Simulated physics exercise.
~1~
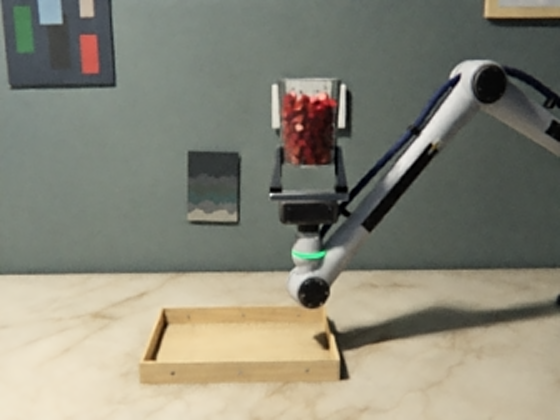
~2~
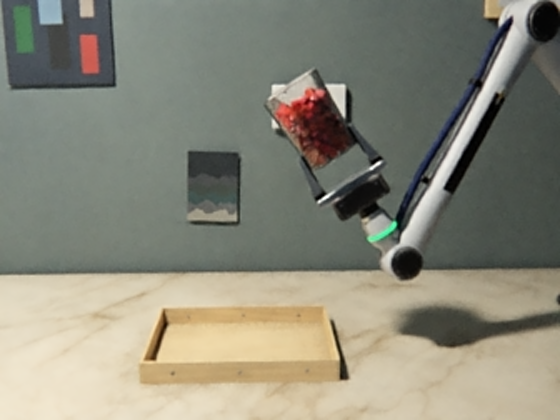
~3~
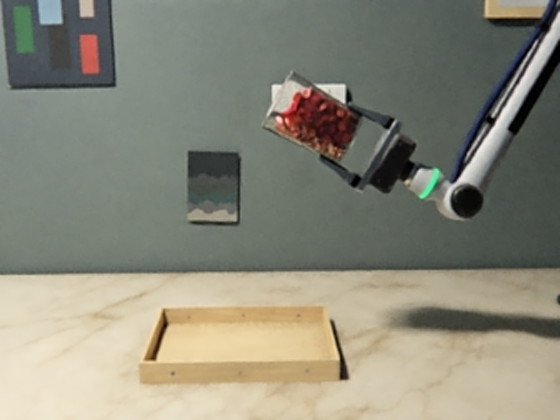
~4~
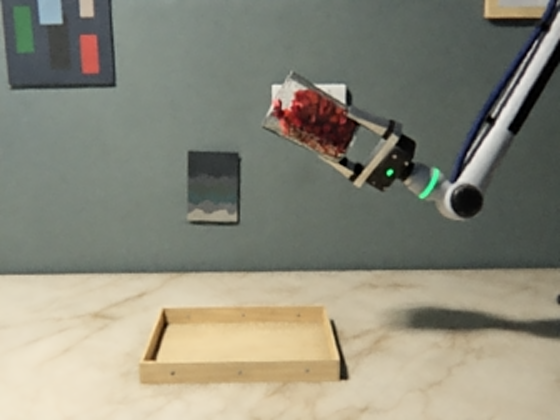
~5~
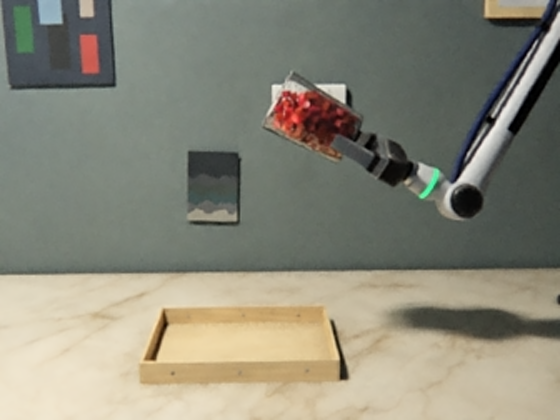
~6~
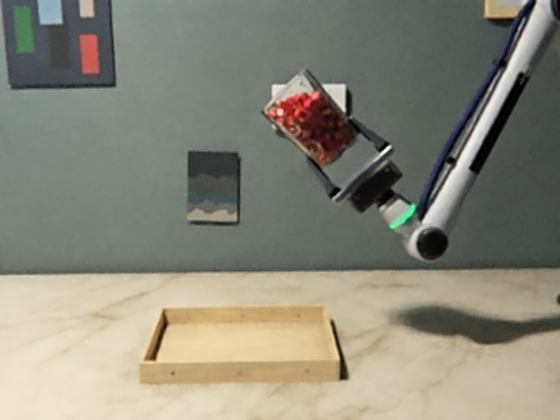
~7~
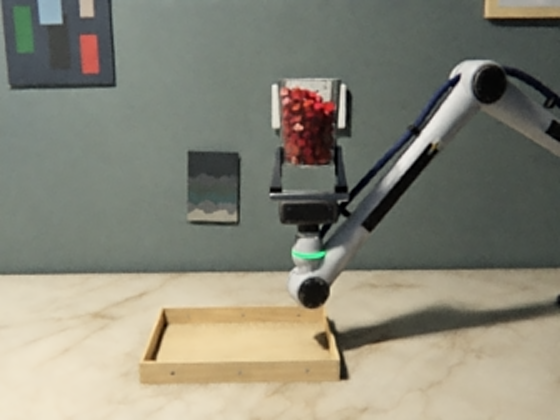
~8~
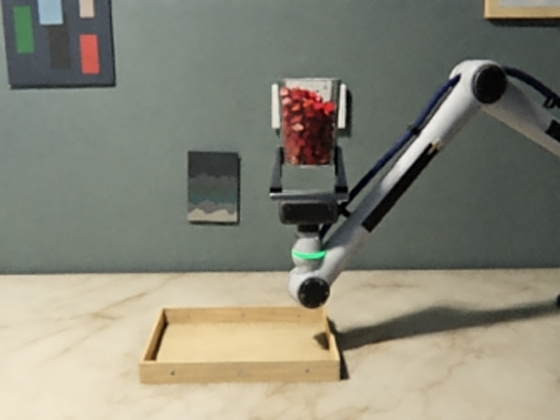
A robot arm held up a clear cup of red pieces above a shallow wooden tray, tipped it steeply to the left, rolled it while tilted, then brought it upright again, with the cup still full and the tray empty.
